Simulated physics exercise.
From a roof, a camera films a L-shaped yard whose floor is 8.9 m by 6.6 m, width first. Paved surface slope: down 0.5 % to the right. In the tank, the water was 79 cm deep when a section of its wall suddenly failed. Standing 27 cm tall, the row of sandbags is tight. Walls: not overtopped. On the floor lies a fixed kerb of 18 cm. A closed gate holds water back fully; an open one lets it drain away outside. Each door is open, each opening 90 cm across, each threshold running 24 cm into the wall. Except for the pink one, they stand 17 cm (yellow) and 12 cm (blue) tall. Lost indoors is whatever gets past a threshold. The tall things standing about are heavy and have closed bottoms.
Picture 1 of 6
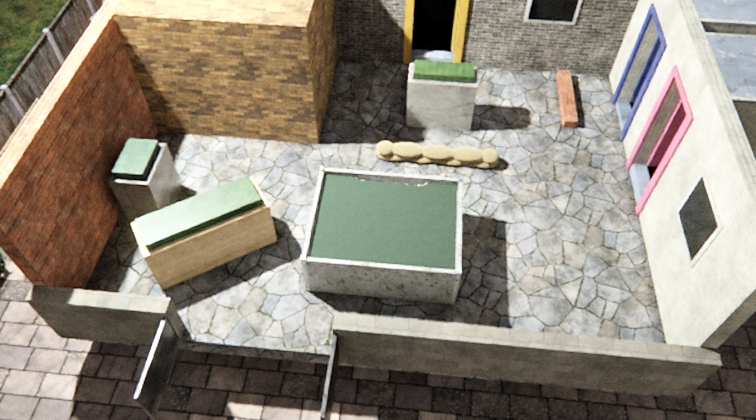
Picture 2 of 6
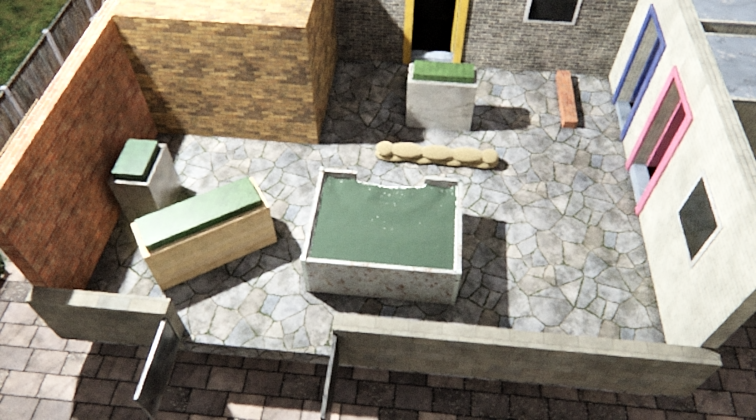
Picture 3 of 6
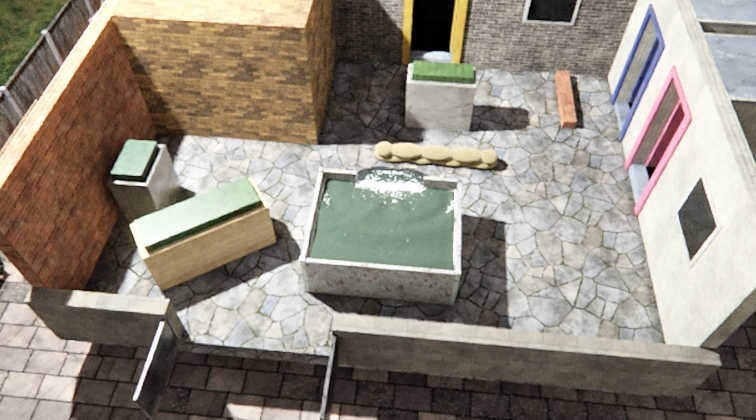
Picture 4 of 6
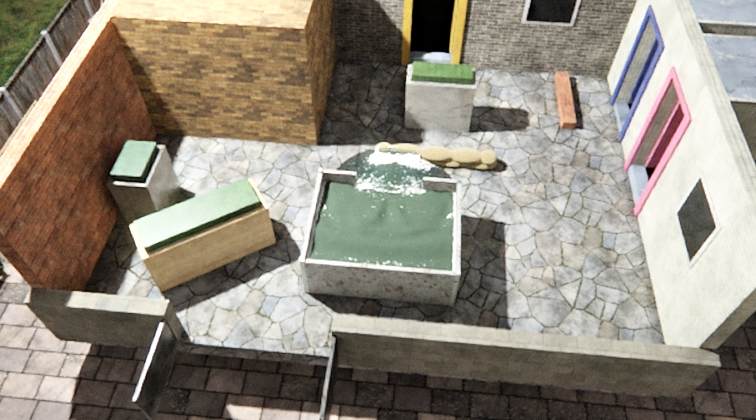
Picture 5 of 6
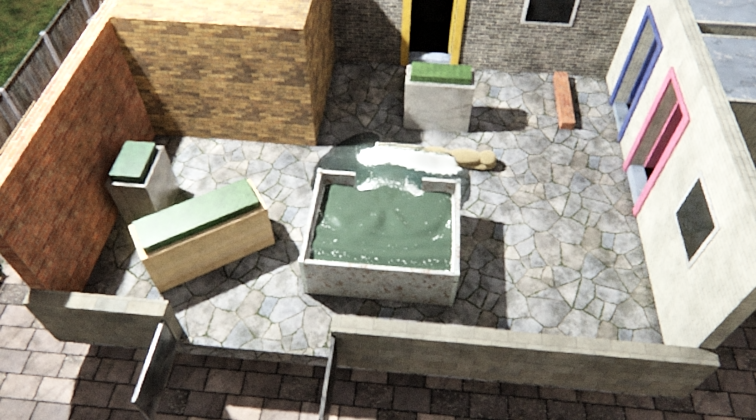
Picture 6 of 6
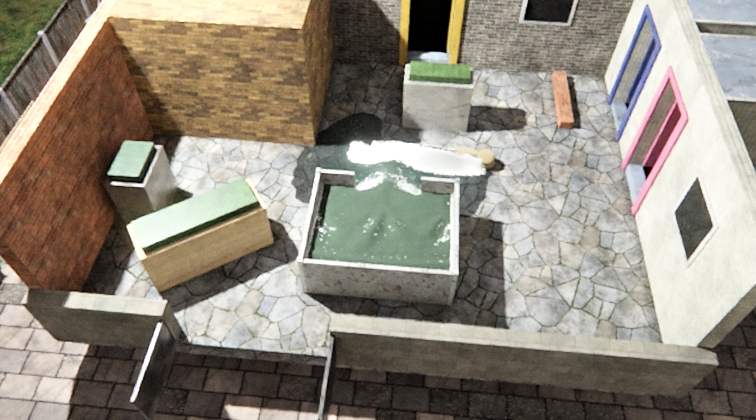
In a walled, stone-paved yard seen from above, green water in a rectangular tank pours through a gap in its far side, foams over a pale, lumpy barrier just behind it, and spreads across the paving on both sides.
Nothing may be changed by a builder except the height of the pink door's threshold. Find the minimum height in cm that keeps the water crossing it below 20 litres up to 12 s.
12.5 cm.
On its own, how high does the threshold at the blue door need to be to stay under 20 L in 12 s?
Blue: 7.5 cm.
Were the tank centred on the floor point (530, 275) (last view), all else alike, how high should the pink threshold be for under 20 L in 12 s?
11.5 cm or thereabouts.
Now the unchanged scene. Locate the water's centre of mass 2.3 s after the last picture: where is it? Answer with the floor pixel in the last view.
Near (408, 190).
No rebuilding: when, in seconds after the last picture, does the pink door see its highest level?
At roughly 1.6 s.
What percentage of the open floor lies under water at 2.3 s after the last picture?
Around 60 per cent of the floor.
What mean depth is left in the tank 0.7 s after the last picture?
The mean depth is roughly 50 cm.
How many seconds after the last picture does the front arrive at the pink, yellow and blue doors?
Front times - pink: 0.9 s, yellow: 1.5 s, blue: 2.0 s.
Then, 0.7 s after the last picture water covers 25 % of the floor, deepest (54 cm) near (397, 166); it has not reached the pink door.
Then, 2.3 s after the last picture water covers 60 % of the floor, deepest (35 cm) near (397, 166); 16 cm at the pink door, 0 litres in over its 19 cm threshold.
Then, 11.3 s after the last picture water covers 95 % of the floor, deepest (12 cm) near (602, 366); 8 cm at the pink door, 0 litres in over its 19 cm threshold.
At the pink door as built, the water peaked near 16 cm, 1.5 s after the last picture.
With a threshold of 11.5 cm, 31 litres would have come in within the 12 s; with 13.5 cm, 12 litres. So under 20 litres takes about 12.5 cm.
